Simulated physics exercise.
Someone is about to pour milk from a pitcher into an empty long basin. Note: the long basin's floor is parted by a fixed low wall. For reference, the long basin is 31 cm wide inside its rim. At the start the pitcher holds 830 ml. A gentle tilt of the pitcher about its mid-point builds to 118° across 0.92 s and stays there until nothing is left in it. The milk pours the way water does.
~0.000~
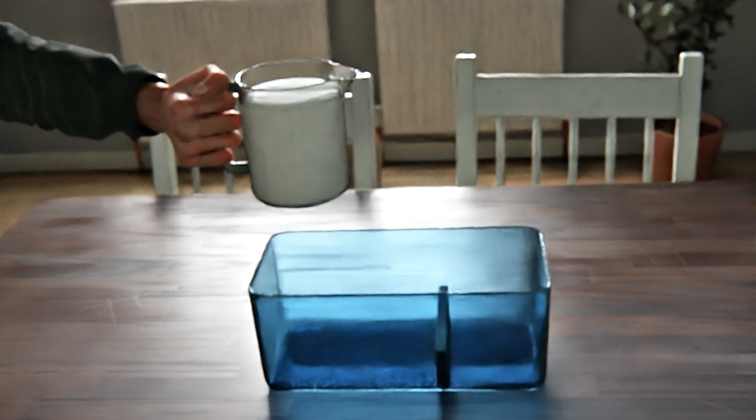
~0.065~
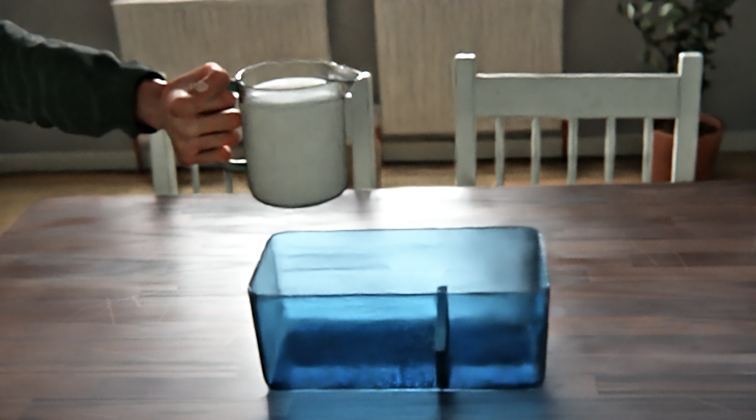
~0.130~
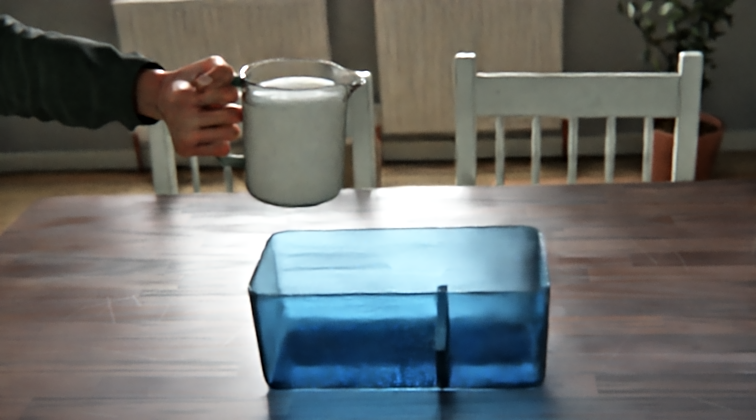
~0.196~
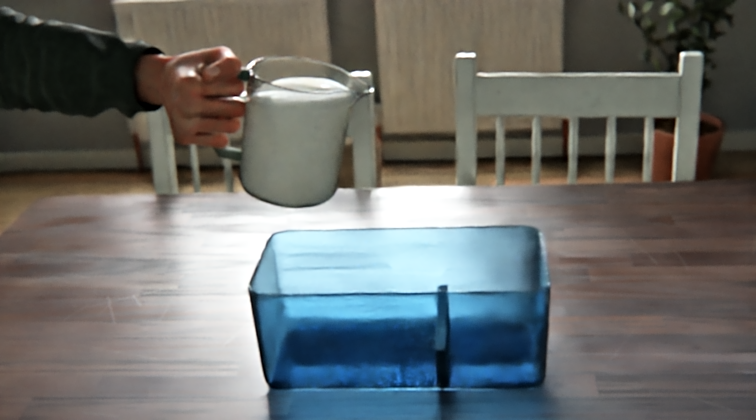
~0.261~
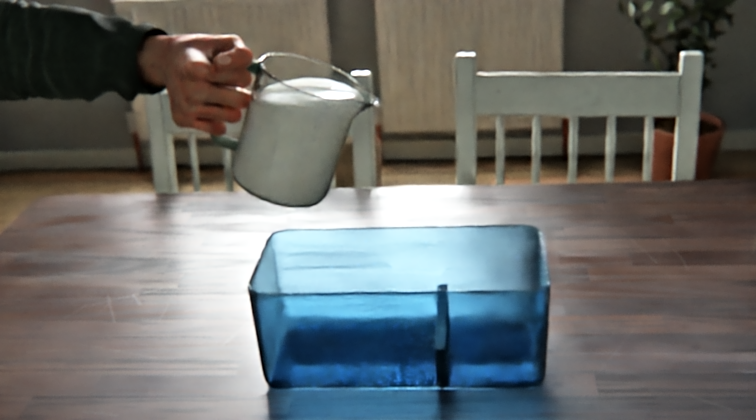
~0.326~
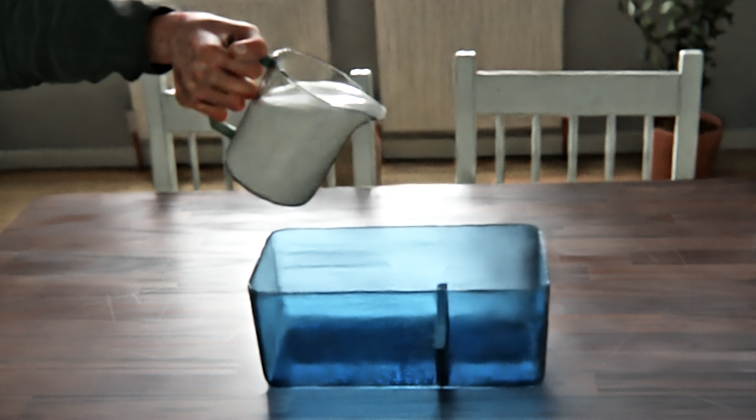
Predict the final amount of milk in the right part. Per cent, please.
The right part ends with roughly 37 per cent.
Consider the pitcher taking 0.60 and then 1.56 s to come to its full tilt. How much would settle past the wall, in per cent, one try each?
I'd say 20 percent on the first go, 55 percent on the next.
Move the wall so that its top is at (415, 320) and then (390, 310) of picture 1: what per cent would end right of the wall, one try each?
Respectively close to 70 and 90 %.
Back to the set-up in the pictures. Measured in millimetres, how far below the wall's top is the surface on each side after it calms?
Left roughly 30 mm; right roughly 26 mm.
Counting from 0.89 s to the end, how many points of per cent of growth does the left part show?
I'd put it at some 16 percent.
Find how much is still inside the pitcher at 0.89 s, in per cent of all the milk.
Roughly 8 per cent.
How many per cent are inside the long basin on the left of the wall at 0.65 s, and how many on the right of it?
3 per cent left and 18 right, roughly.
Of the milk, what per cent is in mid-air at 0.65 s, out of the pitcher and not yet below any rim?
Share: Roughly 24 per cent.
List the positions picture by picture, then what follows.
The first frame shows tilt 0°; pouring edge (361, 74); surface from (244, 93) to (343, 90); the long basin's rim runs from (260, 264) to (545, 259); the wall's top is at (442, 317).
The second frame shows tilt 1°; pouring edge (362, 75); surface from (244, 92) to (343, 91).
The third frame shows tilt 6°; pouring edge (366, 80); surface from (246, 91) to (347, 90).
The fourth frame shows tilt 13°; pouring edge (373, 89); surface from (251, 93) to (355, 94).
The fifth frame shows tilt 22°; pouring edge (380, 101); surface from (251, 109) to (367, 96).
The sixth frame shows tilt 33°; pouring edge (384, 117); surface from (246, 116) to (378, 106); 1 per cent is over the edge.
After 0.65 s the tilt is 95° and 56 per cent is still to pour, 3 is left of the wall and 17 right of it.
After 0.89 s the tilt is 118° and 8 per cent is still to pour, 44 is left of the wall and 37 right of it.
After 1.15 s the tilt is 118° and 0 per cent is still to pour, 60 is left of the wall and 37 right of it.
After 1.42 s the tilt is 118° and 0 per cent is still to pour, 61 is left of the wall and 37 right of it.
In the end 61 per cent lies left of the wall, 37 right of it and 2 outside.
